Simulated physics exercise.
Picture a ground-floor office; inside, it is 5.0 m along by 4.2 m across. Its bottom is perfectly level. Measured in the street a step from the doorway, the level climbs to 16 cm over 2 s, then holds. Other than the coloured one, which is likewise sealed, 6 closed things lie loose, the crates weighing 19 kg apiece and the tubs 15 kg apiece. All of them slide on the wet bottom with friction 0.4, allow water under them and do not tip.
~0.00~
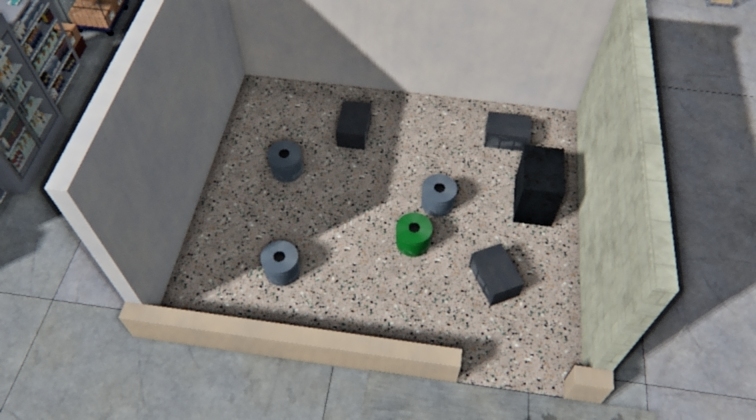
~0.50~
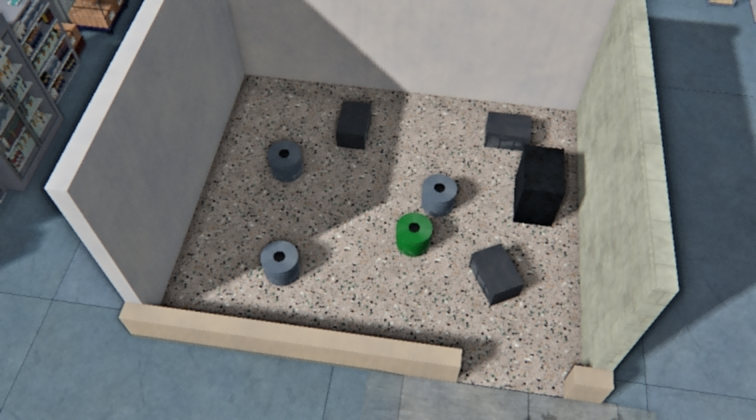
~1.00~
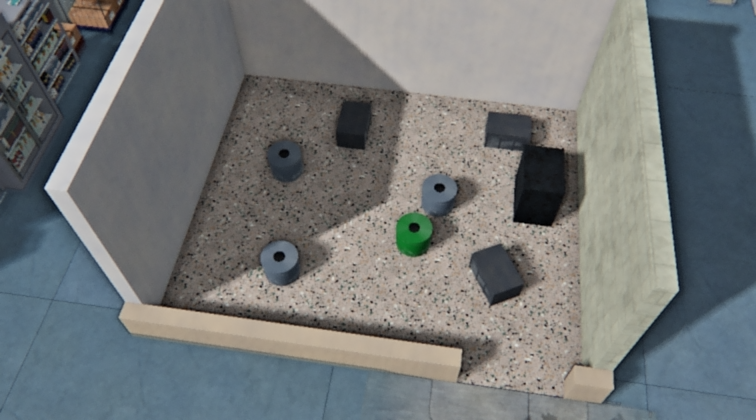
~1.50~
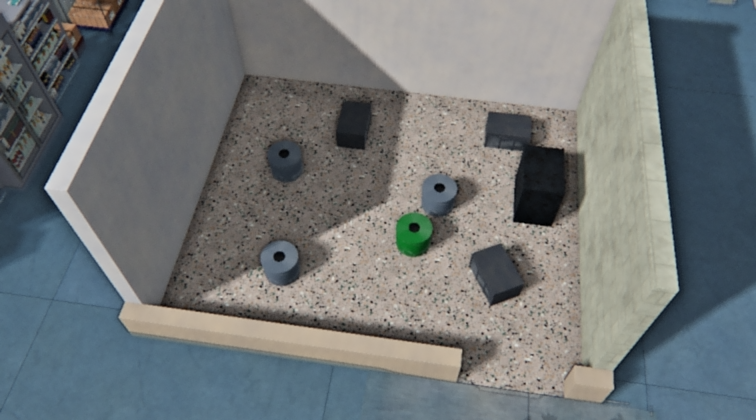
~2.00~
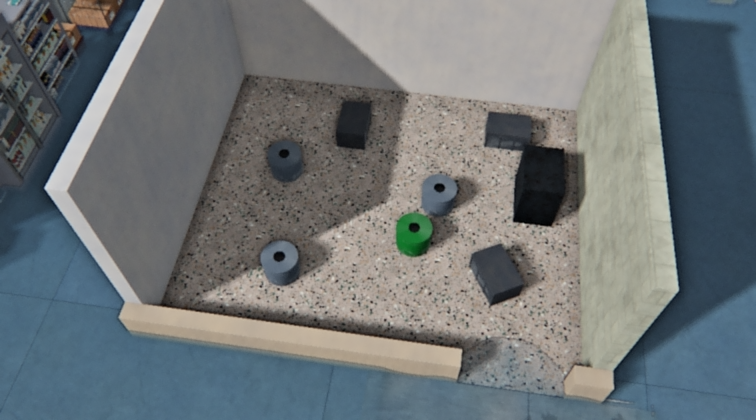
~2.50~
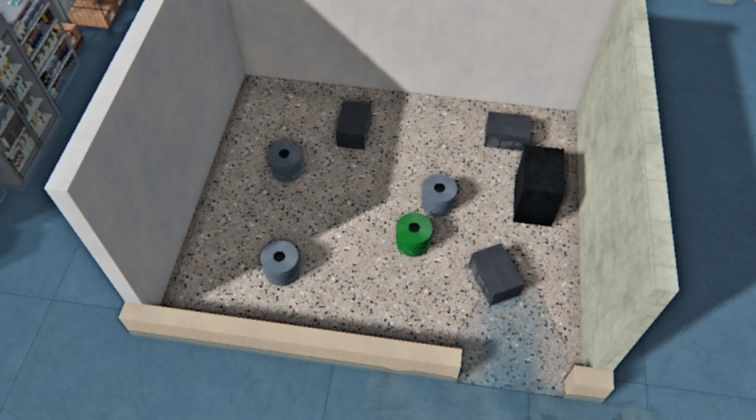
In a roofless ground-floor room with a speckled floor, a green tub stands among grey tubs and dark boxes while water covers the ground outside, then enters through the front gap and spreads inward; the objects stay still.
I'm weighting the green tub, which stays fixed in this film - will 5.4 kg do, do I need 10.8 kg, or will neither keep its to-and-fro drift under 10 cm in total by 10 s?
Neither will.
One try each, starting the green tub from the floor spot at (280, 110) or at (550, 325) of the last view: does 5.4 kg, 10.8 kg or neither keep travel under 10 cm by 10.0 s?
Respectively, the heavy option is needed and neither option succeeds.
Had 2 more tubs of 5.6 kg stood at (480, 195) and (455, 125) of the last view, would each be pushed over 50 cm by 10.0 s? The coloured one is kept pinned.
In that order: Beyond it, beyond it.
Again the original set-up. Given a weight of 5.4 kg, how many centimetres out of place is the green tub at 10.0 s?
150 cm.
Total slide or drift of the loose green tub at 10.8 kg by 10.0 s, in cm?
About 60 cm.
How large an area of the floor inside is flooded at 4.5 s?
I'd put it close to 6.5 m2.
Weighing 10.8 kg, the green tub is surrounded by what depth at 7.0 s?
3 cm, roughly.
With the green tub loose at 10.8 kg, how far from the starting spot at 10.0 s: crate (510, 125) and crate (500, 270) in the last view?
In turn: 0 cm, 140 cm.
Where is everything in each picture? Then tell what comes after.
The first picture shows the green tub at (414, 228) rests on the ground; 0.0 m2 under water; 0 of 7 have shifted.
The second picture shows the green tub at (414, 228), on the bottom; water covers 0.0 m2; 0 of 7 have shifted.
The third picture shows the green tub at (414, 228), on the bottom; water covers 0.0 m2; 0 of 7 have shifted.
The fourth picture shows the green tub at (414, 228) rests on the ground; 0.0 m2 under water; 0 of 7 have shifted.
The fifth picture shows the green tub at (414, 228), on the bottom; 0.3 m2 under water; 0 of 7 have shifted.
The sixth picture shows the green tub at (414, 228) rests on the ground; water covers 1.0 m2; 0 of 7 have shifted.
After 3.5 s the green tub would be 0 cm from its start with 5.4 kg and 0 cm from its start with 10.8 kg; 2 cm of water round it then.
After 4.5 s the green tub would be 57 cm from its start with 5.4 kg and 15 cm from its start with 10.8 kg; 5 cm of water round it then.
After 7.0 s the green tub would be 164 cm from its start with 5.4 kg and 45 cm from its start with 10.8 kg; 3 cm of water round it then.
After 10.0 s the green tub would be 165 cm from its start with 5.4 kg and 60 cm from its start with 10.8 kg; 2 cm of water round it then.
